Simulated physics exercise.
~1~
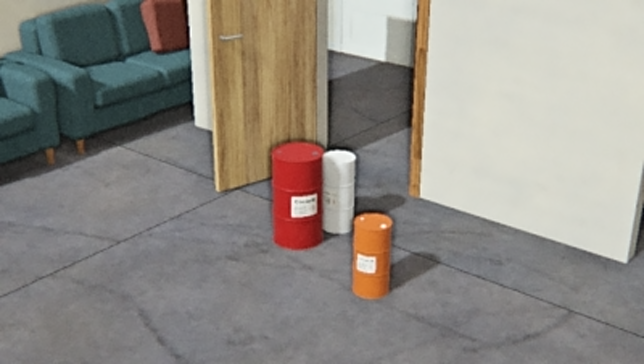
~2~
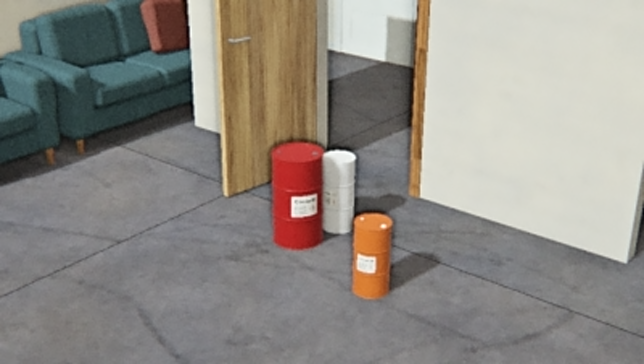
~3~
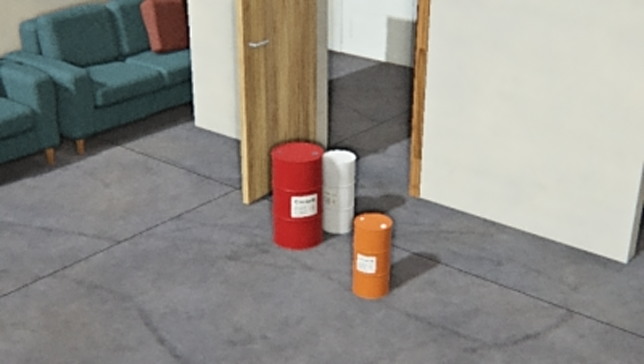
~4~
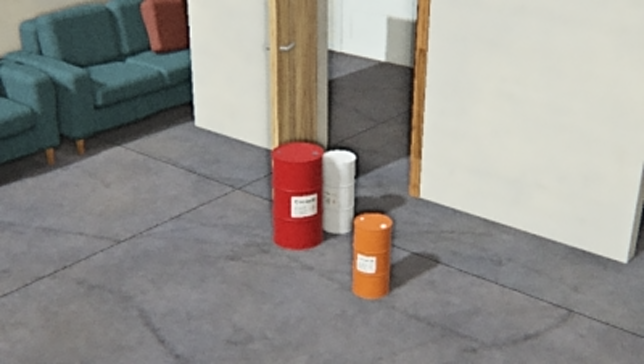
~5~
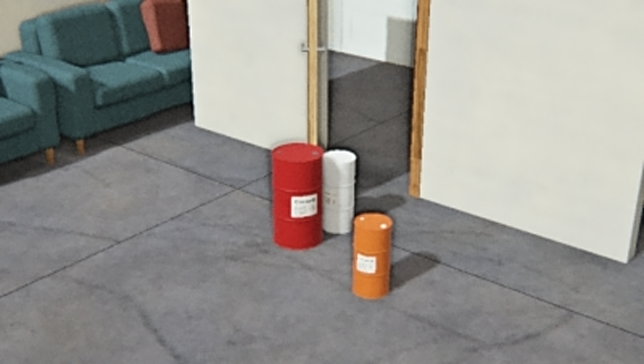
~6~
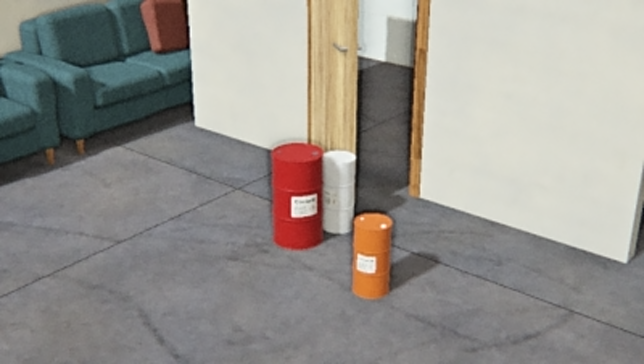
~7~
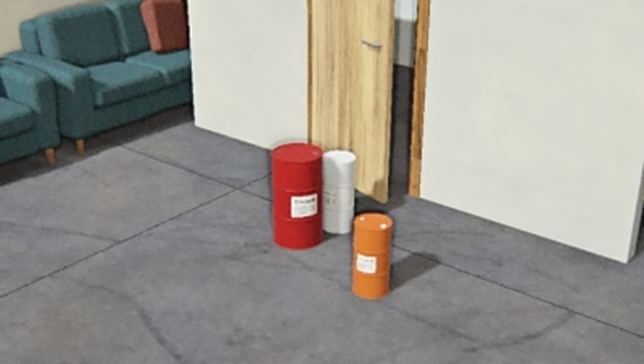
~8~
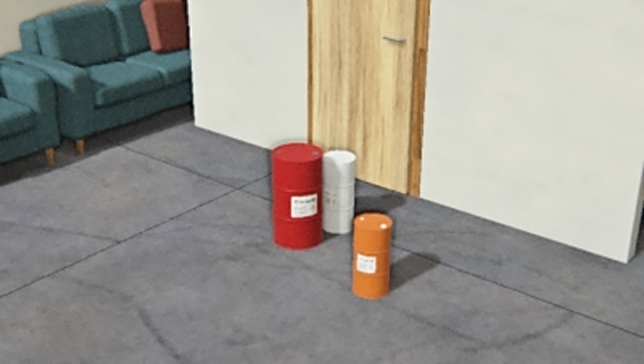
At the start, a wooden door stands wide open in a pale wall, with a teal sofa to the left and a red drum, a white canister and a smaller orange canister on the grey floor near the doorway. The door begins to swing towards its frame, passing behind the red drum. It turns edge-on, then its broad face comes into view behind the white canister as it continues to the right. The gap to the room beyond narrows steadily. Finally the door closes fully, and all three containers remain standing exactly where they were.
